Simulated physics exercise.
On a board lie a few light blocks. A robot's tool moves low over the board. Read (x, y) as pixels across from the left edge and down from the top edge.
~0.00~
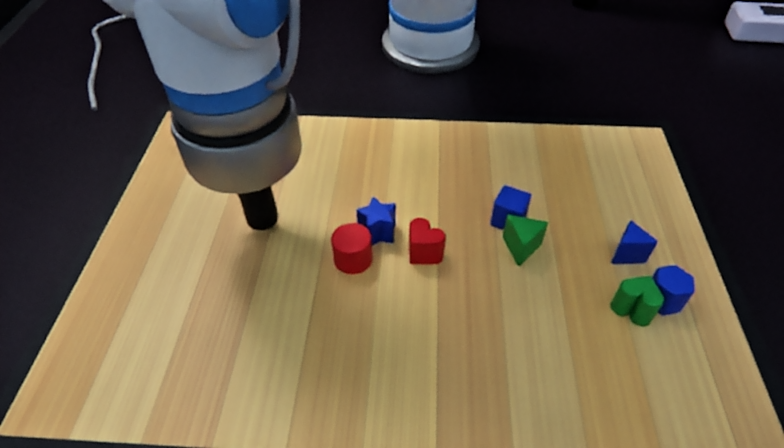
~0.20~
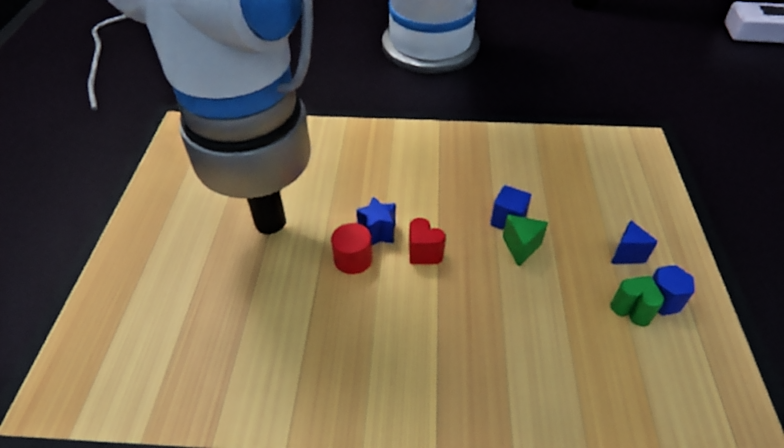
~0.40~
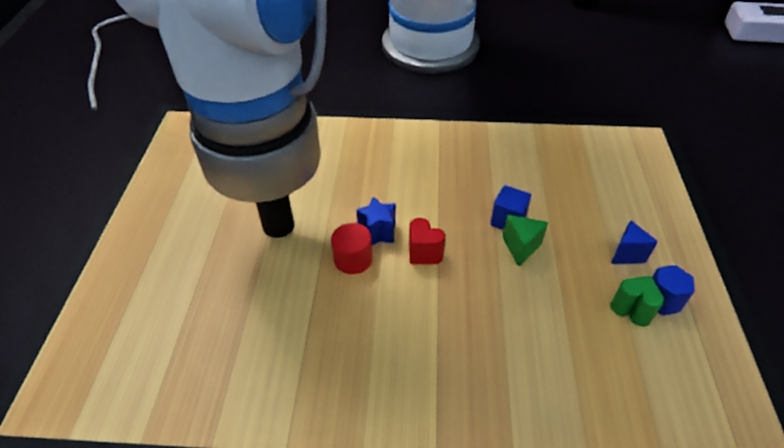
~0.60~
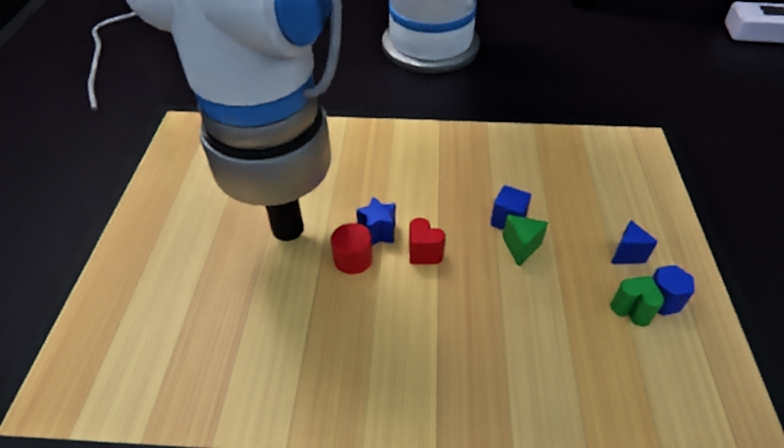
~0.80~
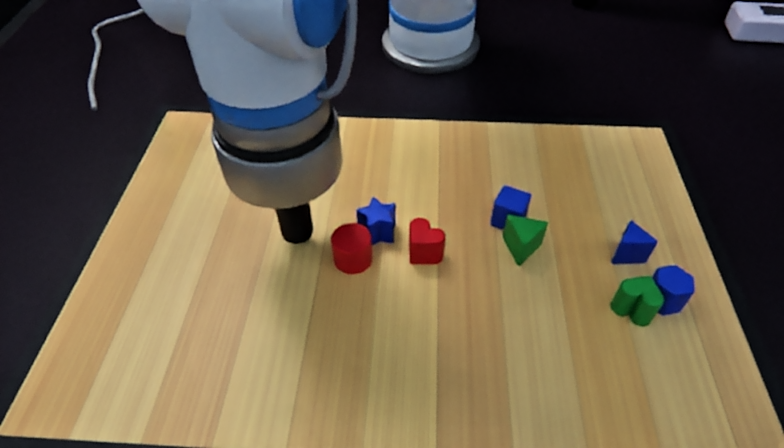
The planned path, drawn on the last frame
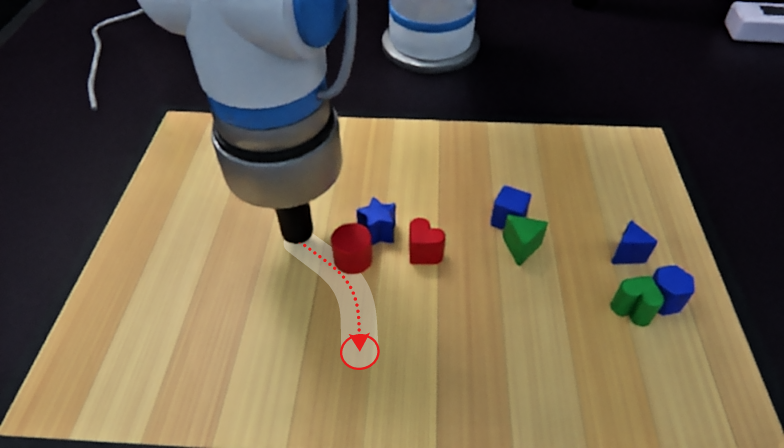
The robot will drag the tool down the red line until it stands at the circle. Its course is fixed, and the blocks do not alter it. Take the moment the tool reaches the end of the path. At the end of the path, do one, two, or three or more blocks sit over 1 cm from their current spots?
One block moves.
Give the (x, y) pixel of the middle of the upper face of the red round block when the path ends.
Most likely (379, 246).
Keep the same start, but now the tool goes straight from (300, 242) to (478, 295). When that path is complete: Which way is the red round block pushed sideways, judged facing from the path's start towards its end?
It will end up to the right.
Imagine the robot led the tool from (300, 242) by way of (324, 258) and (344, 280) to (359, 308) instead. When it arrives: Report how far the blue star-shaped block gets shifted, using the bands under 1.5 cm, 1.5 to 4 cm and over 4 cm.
Of the three bands, it's under 1.5 cm.
Drawn move, from (300, 242) by way of (334, 267) and (357, 304) to (360, 352).
What follows on the original path. One third of the way, tool (333, 258); red round block (369, 242).
Two thirds of the way, tool (356, 295); red round block (379, 246).
At the end, tool (359, 343); red round block (379, 246); blue star-shaped block still.
